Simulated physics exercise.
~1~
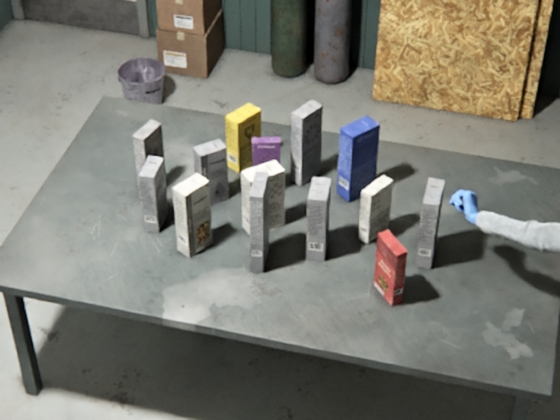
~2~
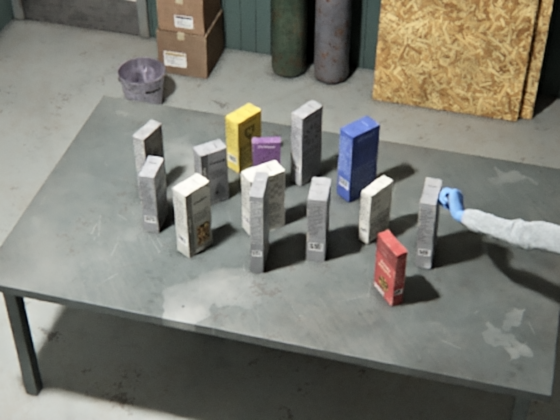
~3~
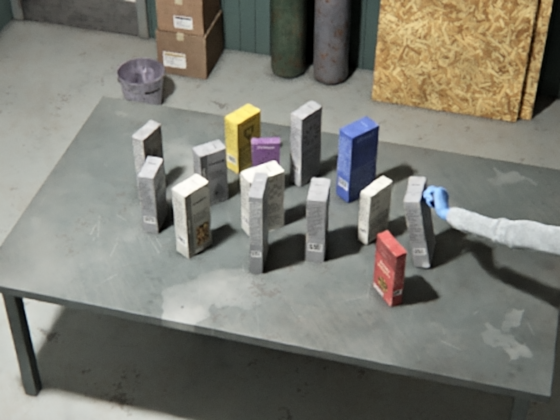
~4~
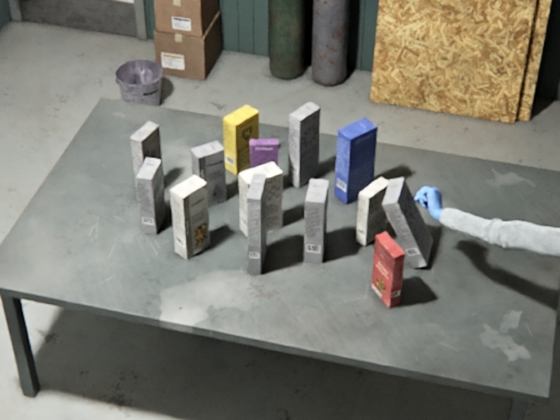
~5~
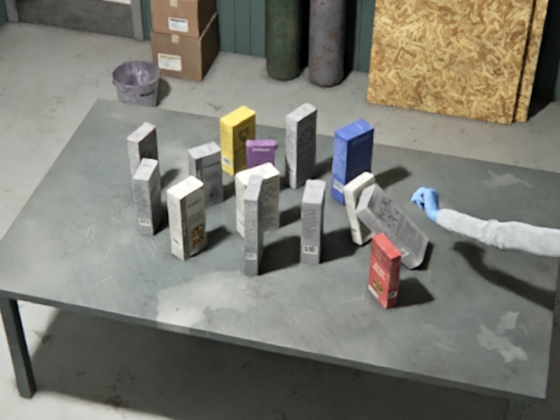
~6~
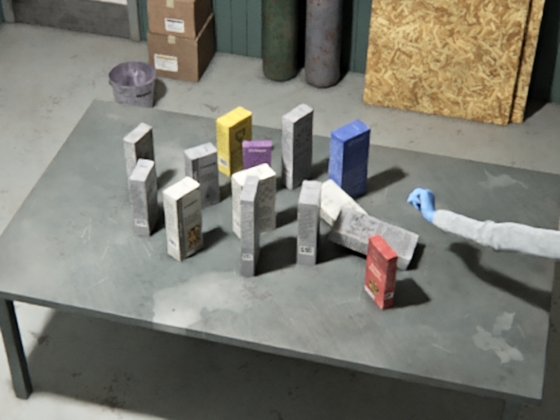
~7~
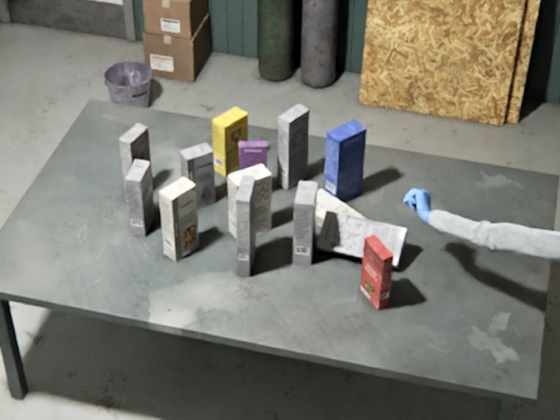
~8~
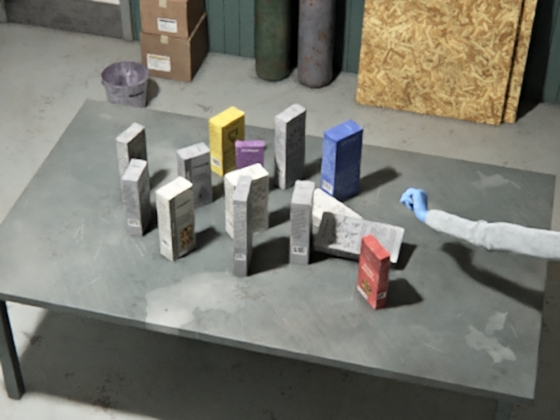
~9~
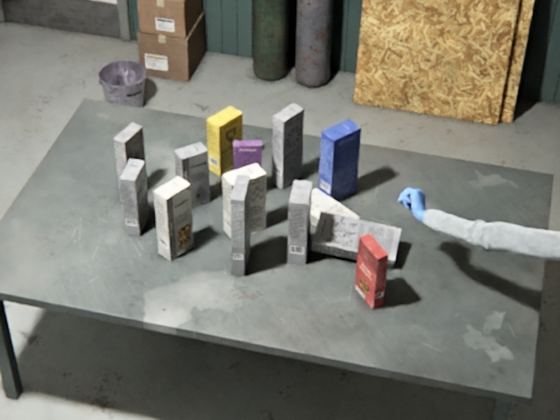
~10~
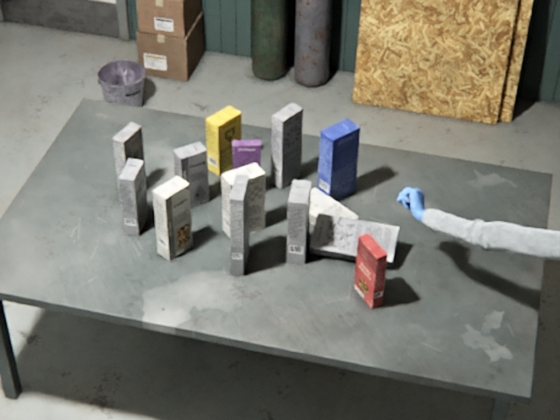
The video shows a blue-gloved hand tipping a gray box at the right of a group of upright boxes on a table. It falls leftward into a whitish box, knocking it over, and both end lying down while the others, including the red, blue, yellow and purple ones, stay standing.
